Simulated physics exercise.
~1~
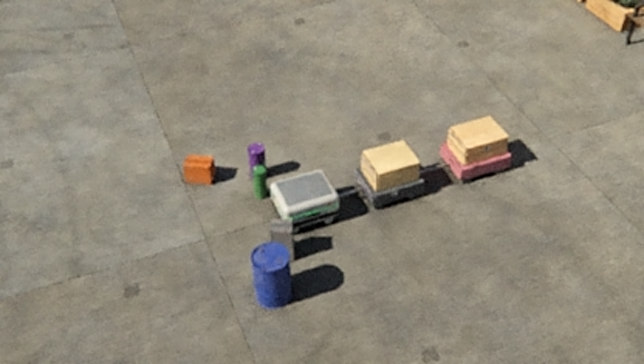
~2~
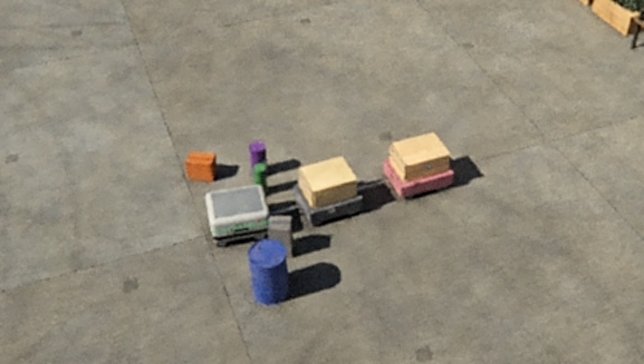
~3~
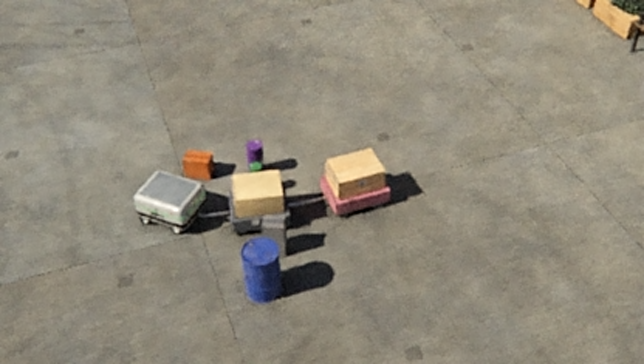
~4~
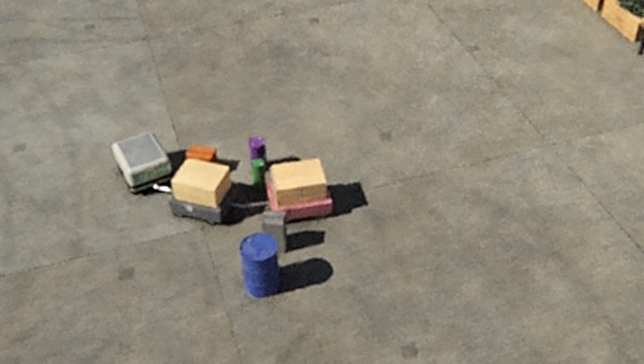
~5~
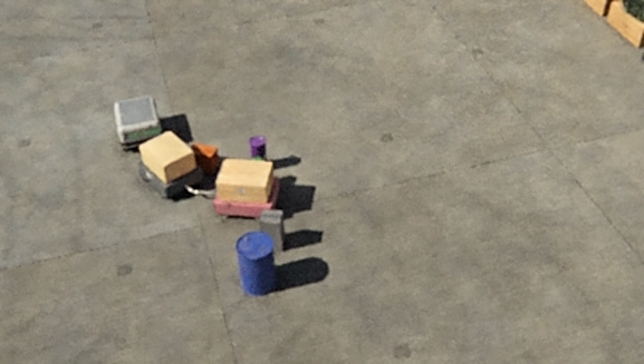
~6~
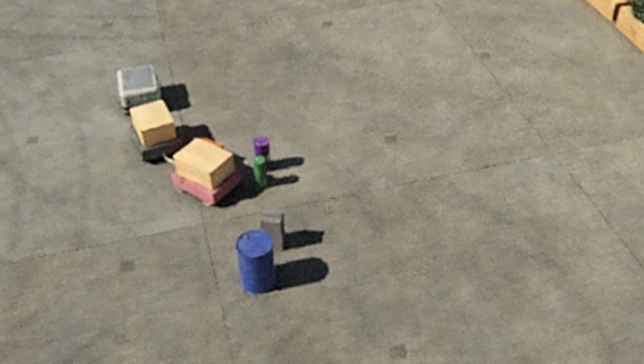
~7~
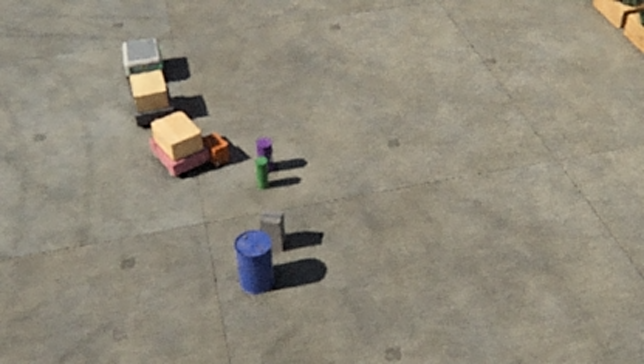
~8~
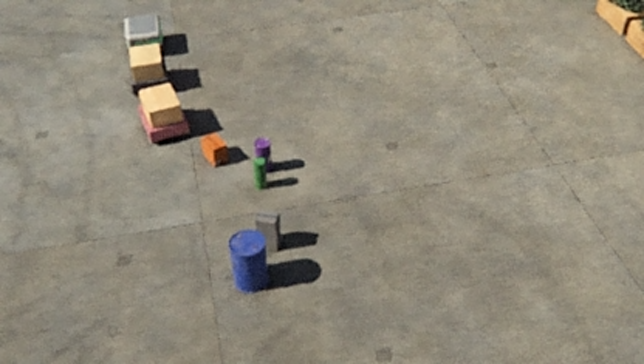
At first, a white tug pulls a dark grey cart and a pink cart, each carrying a tan box, leftward between the canisters and the grey box. Beyond the gap, the tug swings right and heads up the view, with the dark cart following. The pink cart cuts closer to the orange box, briefly hiding it from sight. As the train straightens out, the orange box reappears, turned and slightly shifted but still upright. At the end, the train is near the top left, while the purple and green canisters, grey box and blue drum stand in their places.
